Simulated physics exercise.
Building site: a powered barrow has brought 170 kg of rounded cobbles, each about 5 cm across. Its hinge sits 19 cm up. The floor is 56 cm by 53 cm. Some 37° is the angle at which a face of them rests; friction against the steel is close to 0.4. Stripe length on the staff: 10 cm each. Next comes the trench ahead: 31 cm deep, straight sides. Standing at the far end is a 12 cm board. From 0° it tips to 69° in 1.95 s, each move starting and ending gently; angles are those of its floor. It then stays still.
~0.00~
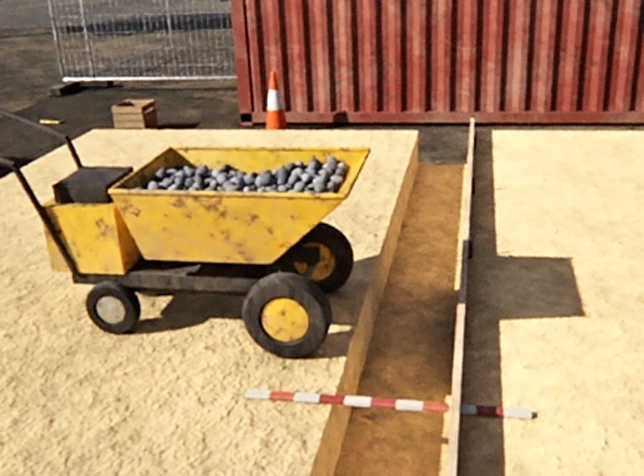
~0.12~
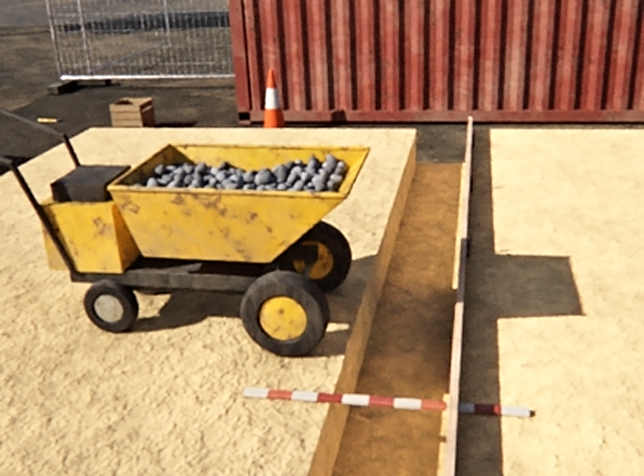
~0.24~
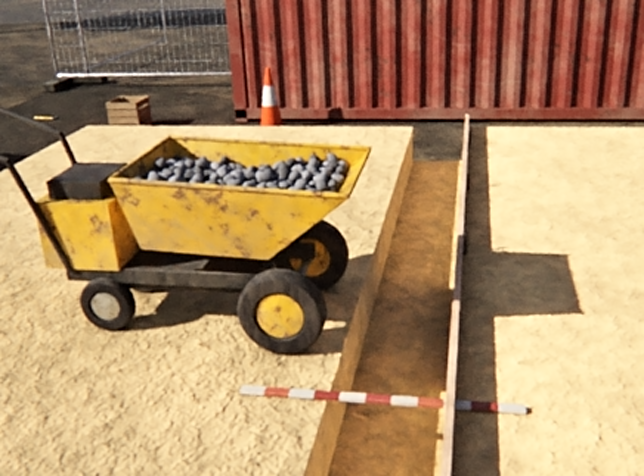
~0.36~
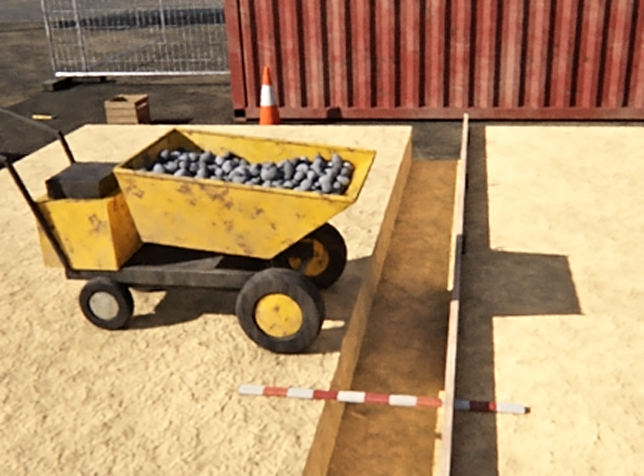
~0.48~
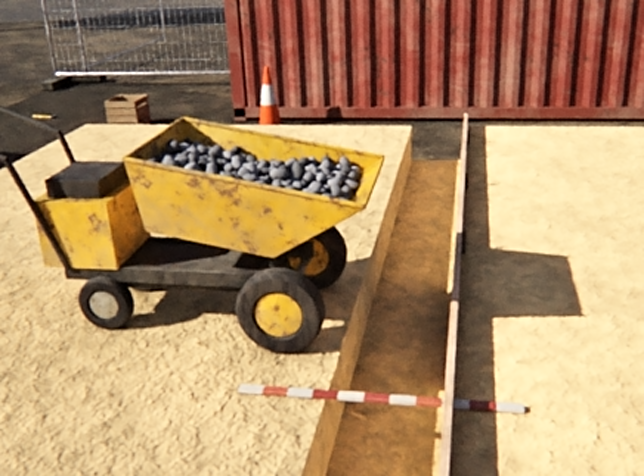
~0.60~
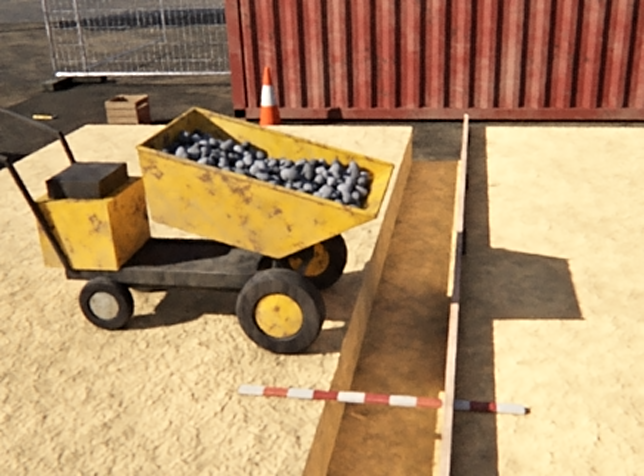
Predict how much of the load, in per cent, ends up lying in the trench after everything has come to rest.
Roughly 16 per cent of it.
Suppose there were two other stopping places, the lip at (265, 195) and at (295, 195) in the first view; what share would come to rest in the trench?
First place roughly 100%, second roughly 100%.
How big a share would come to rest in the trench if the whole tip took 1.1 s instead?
20 %.
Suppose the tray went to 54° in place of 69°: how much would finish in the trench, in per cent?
About 30%.
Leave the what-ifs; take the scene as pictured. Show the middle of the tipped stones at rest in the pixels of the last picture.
Roughly (493, 325), I'd say.
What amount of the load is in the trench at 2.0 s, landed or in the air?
I'd put it near 10 per cent.
After 1.5 s the floor is at 58°; 100 % in the tray; the foremost stones are at (443, 290).
After 2.0 s the floor is at 69°; 49 % in the tray, 11 % in the trench, 40 % past the trench; the foremost stones are at (612, 339).
After 2.4 s the floor is at 69°; 32 % in the tray, 13 % in the trench, 55 % past the trench; the foremost stones are past the picture's edge.
After 4.3 s the floor is at 69°; 27 % in the tray, 16 % in the trench, 57 % past the trench; the foremost stones are past the picture's edge.
